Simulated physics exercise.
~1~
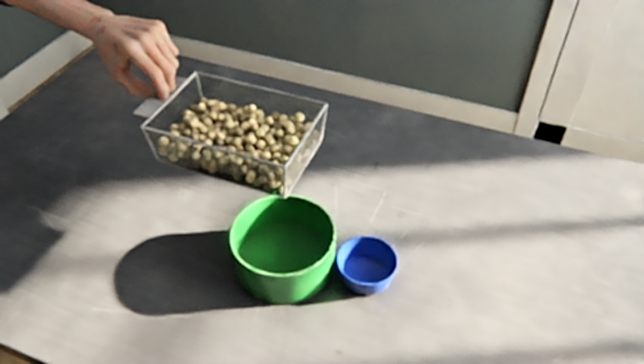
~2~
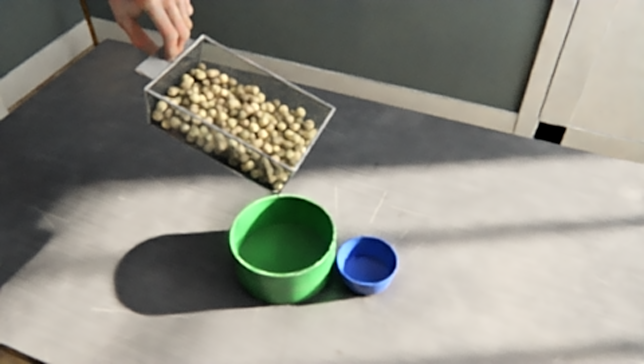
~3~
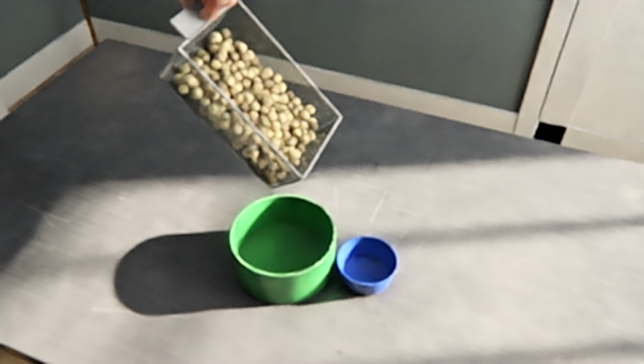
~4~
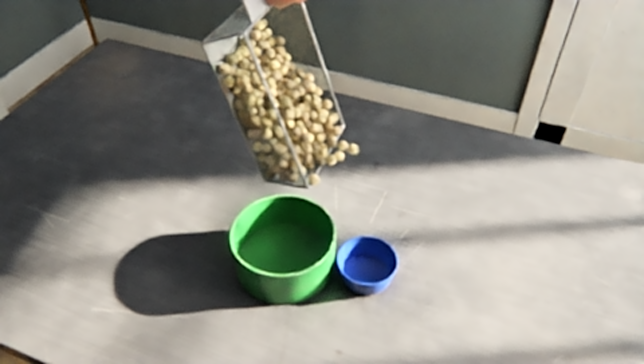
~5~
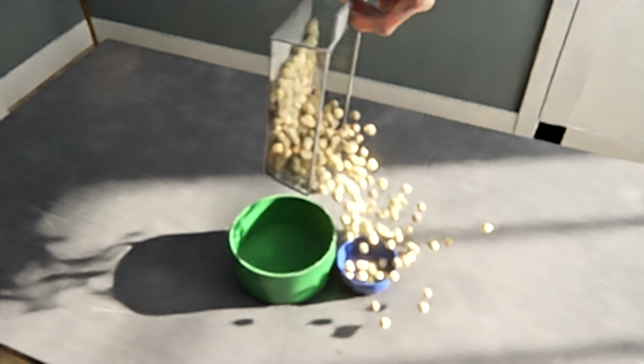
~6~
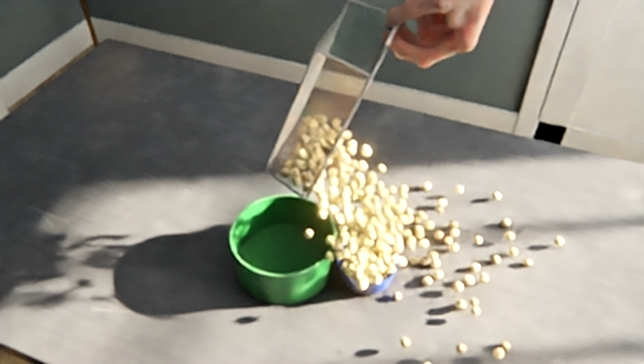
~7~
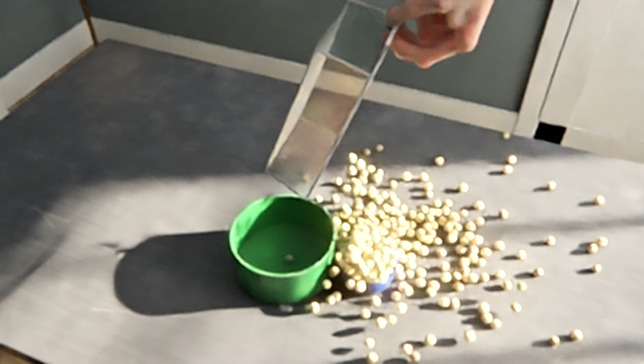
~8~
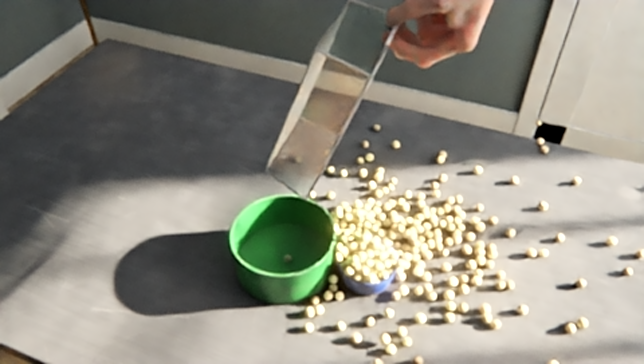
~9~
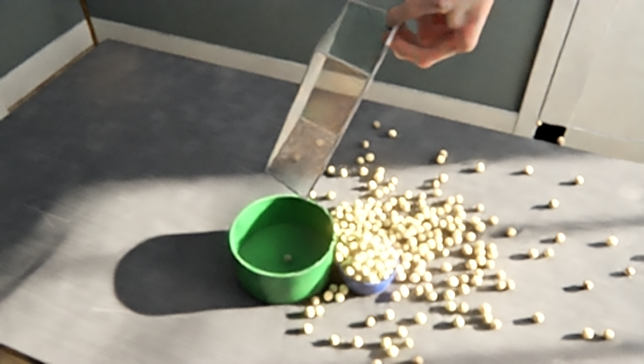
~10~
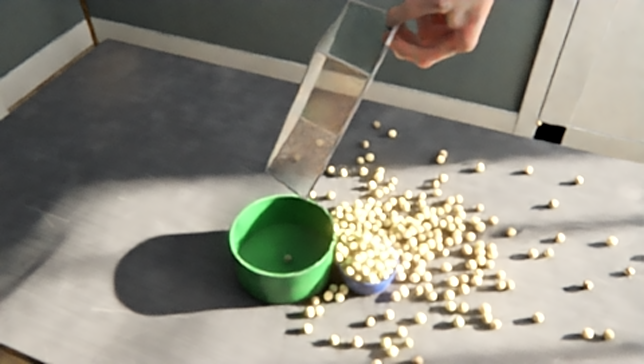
A hand tips a clear box of nuts, burying a blue dish and littering the table.
